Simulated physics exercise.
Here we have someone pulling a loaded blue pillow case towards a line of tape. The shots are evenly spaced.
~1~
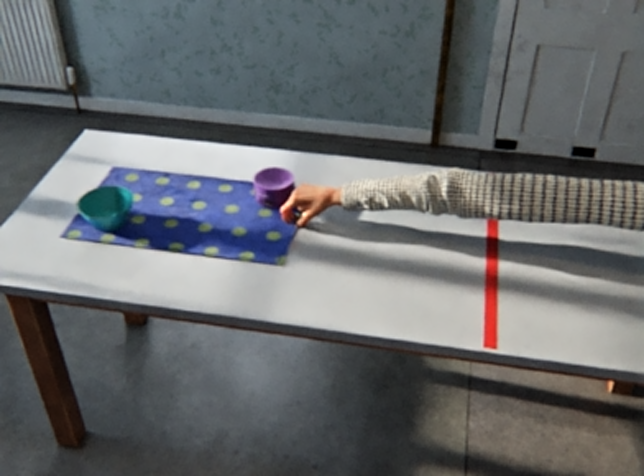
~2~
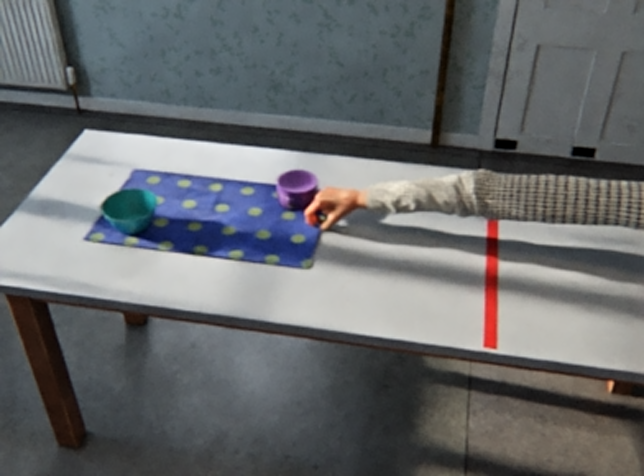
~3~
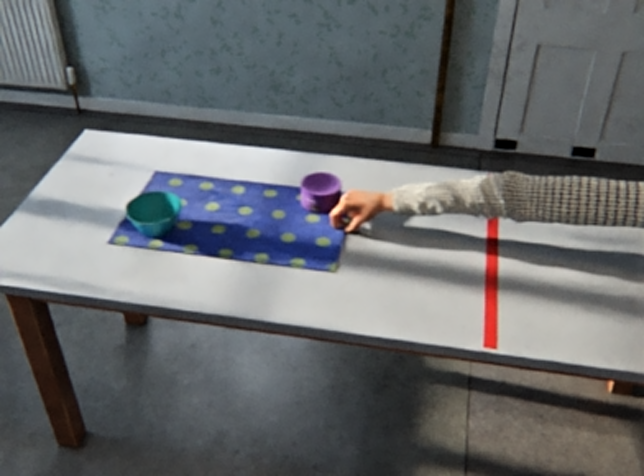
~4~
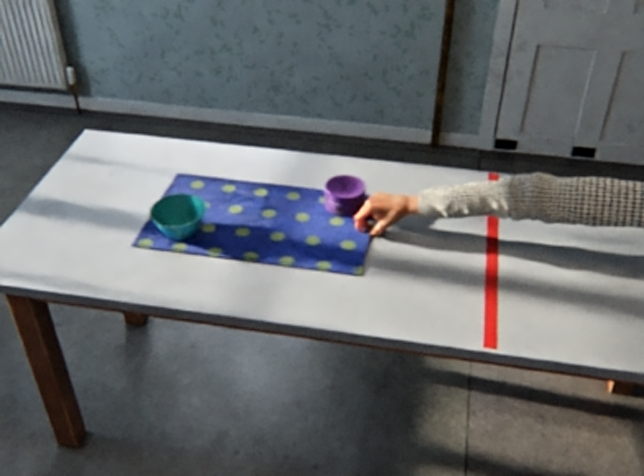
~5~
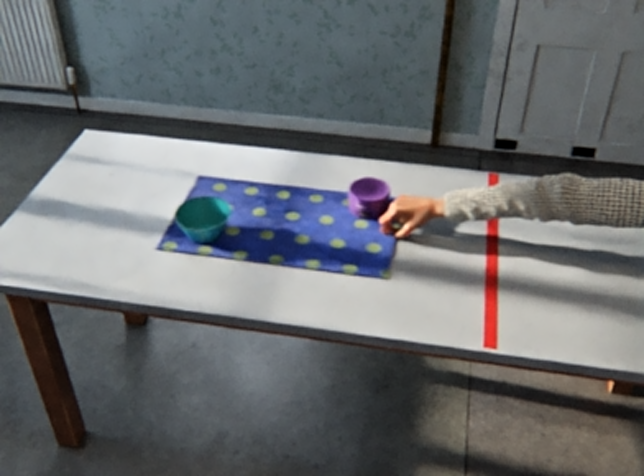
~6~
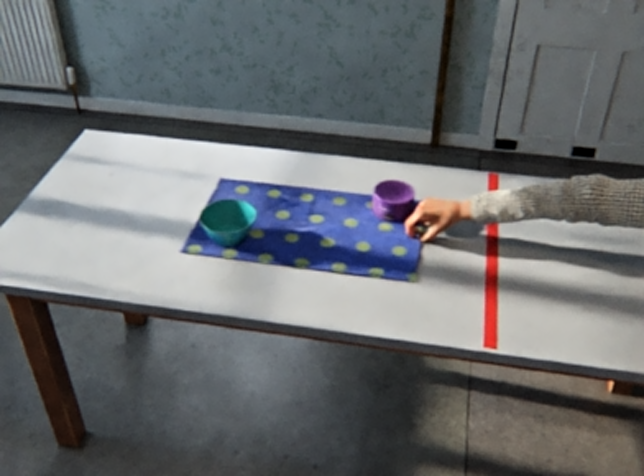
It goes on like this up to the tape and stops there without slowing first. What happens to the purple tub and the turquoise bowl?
In the end the purple tub leaves the cloth and the turquoise bowl stays on the cloth.
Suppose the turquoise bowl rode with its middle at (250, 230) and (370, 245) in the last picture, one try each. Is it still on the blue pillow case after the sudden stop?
In the first case it is still on the cloth; in the second case it shoots past the hem.
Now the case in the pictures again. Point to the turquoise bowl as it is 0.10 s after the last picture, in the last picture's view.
Close to (278, 232).
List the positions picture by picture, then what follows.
The first picture shows pillow case end (282, 265); purple tub (274, 178); turquoise bowl (106, 201); tape (491, 331).
The second picture shows pillow case end (308, 269), far hem (83, 240); turquoise bowl (129, 204).
The third picture shows pillow case end (334, 272); purple tub (321, 183).
The fourth picture shows pillow case end (361, 275), far hem (131, 246); turquoise bowl (178, 210).
The fifth picture shows pillow case end (387, 279); purple tub (370, 188).
The sixth picture shows pillow case end (414, 282), far hem (180, 252); purple tub (394, 191); turquoise bowl (228, 216); tape (491, 331).
Then, 0.10 s later than the last view, hem short of the tape; purple tub on the cloth near (443, 207); turquoise bowl on the cloth near (279, 232).
Then, 0.21 s later than the last view, hem at the tape; purple tub ahead of the hem near (494, 212); turquoise bowl on the cloth near (330, 239).
Finally, hem at the tape; purple tub ahead of the hem near (544, 219); turquoise bowl on the cloth near (396, 247). The purple tub shoots off the front and the turquoise bowl remains aboard.
